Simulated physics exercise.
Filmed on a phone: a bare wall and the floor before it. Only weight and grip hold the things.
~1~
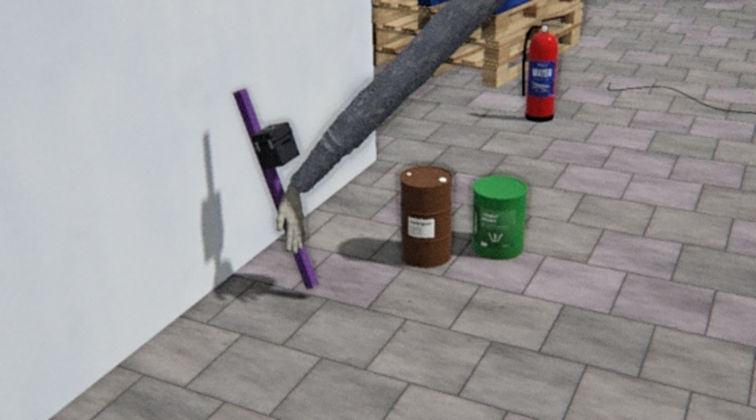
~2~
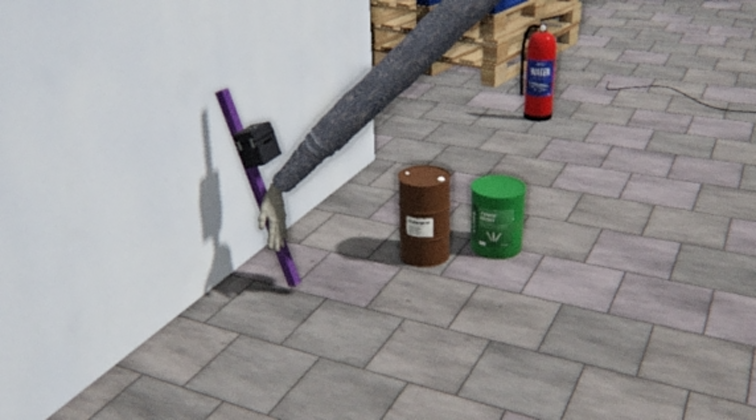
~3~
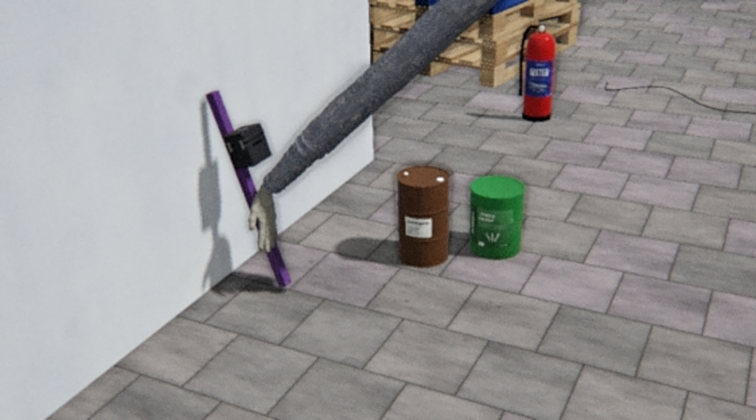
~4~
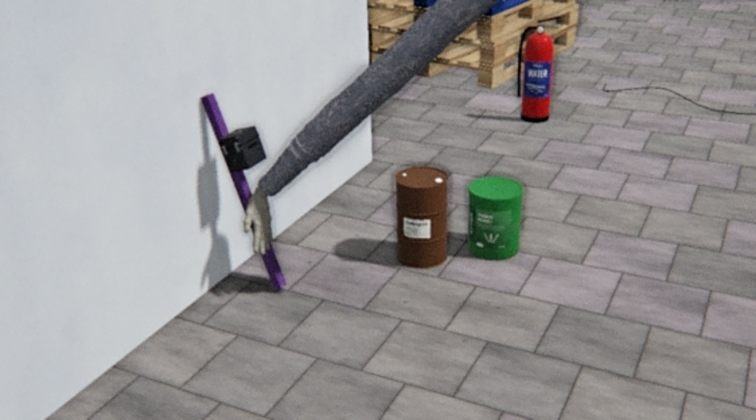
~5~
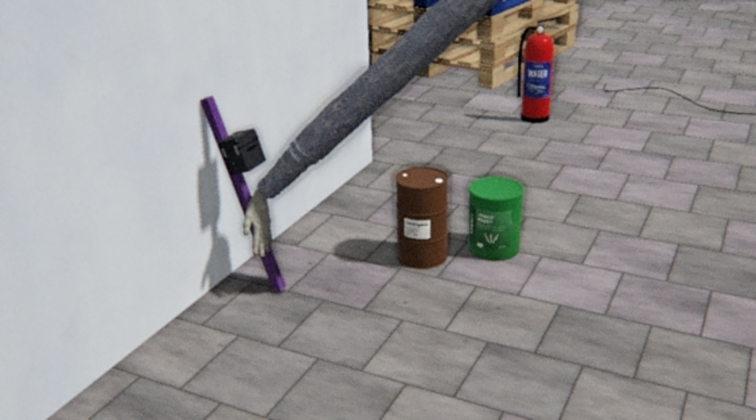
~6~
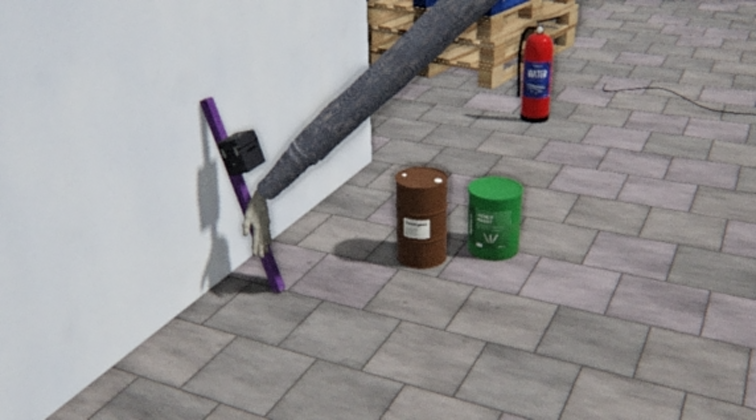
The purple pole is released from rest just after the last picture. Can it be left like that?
In the end the pole stays up.
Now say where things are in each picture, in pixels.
In the first picture, not yet at the wall; purple pole (277, 192); green pail (499, 218).
In the second picture, not yet at the wall; purple pole (260, 191); green pail (497, 217).
In the third picture, not yet at the wall; purple pole (250, 192); green pail (496, 218).
In the fourth picture, not yet at the wall; purple pole (245, 195); green pail (495, 218).
In the fifth picture, leant on the wall, still held; purple pole (244, 197); green pail (495, 219).
In the sixth picture, leant on the wall, still held; purple pole (244, 198); green pail (494, 219).
Then, 0.20 s on from there, no change.
Then, 0.60 s on from there, purple pole resting near (244, 198).
In the end, all 3 unmoved. At the end, from the last picture's camera, purple pole near (244, 198). The pole holds.
